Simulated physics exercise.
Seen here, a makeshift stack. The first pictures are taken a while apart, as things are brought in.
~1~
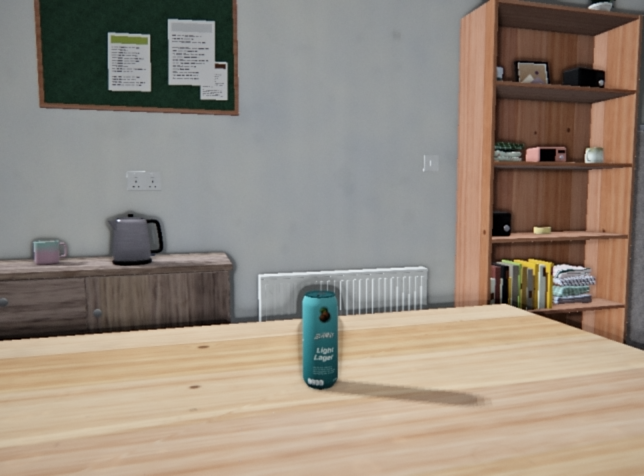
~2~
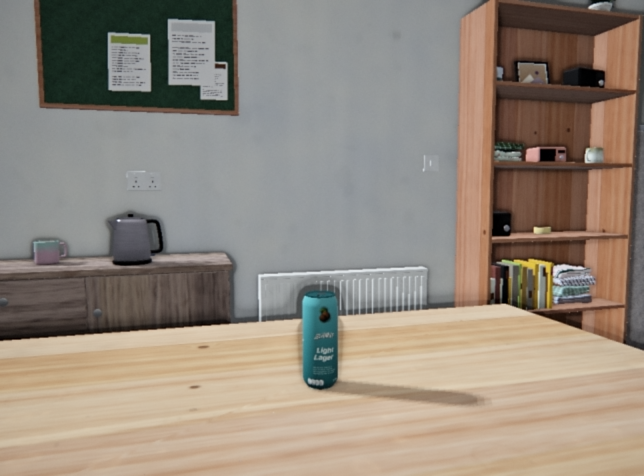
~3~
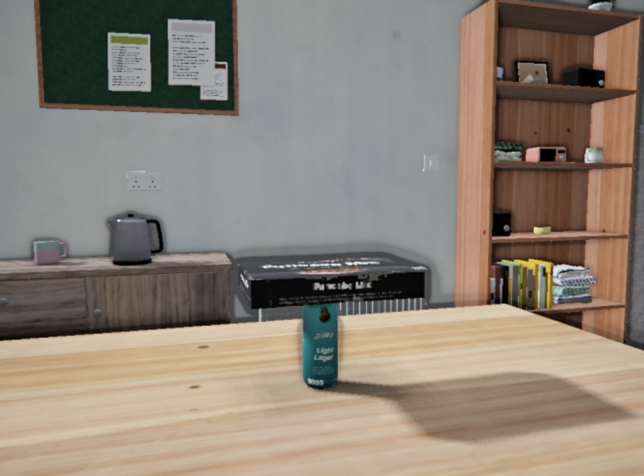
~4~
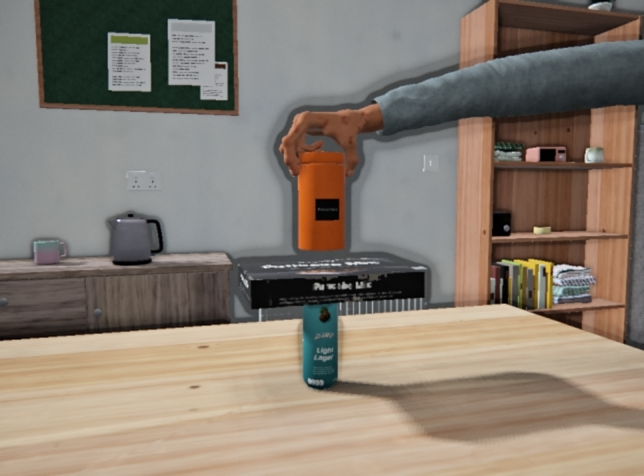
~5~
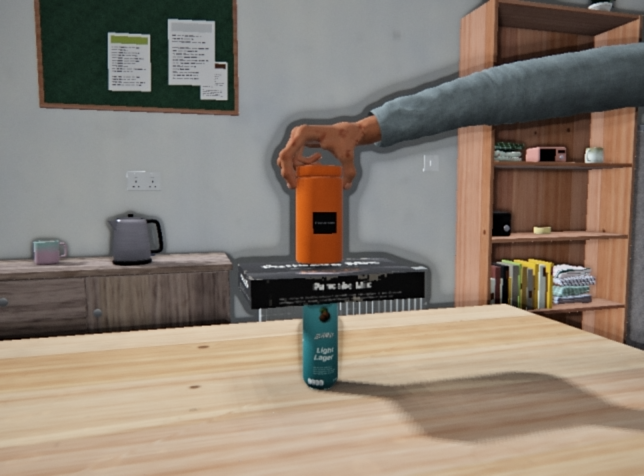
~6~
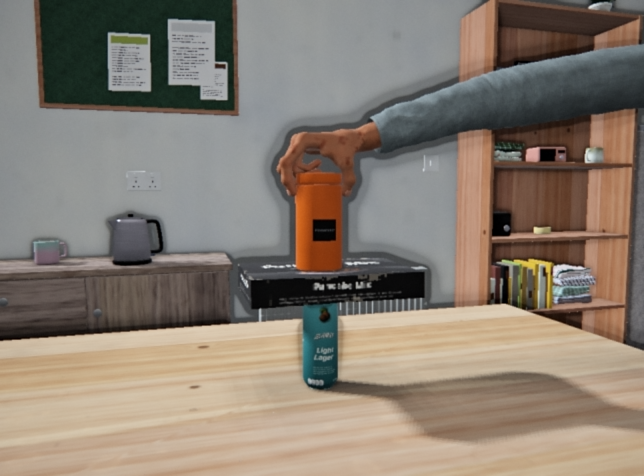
To begin with, a teal can stands alone on a wooden table, with a kettle, radiator and bookshelf behind it. A wide black packet then appears on top of the can. A hand reaches in from the right with an orange jar, lowers it onto the packet and keeps hold of it.
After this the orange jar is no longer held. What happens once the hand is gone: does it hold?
In the end the stack stays up.
Then, 0.20 s later than the last frame, all is still.
Then, 0.40 s later than the last frame, orange jar resting near (319, 222).
When it is over, all 3 as before. End places, in pixels of the last picture, orange jar near (319, 222). The stack keeps its balance.
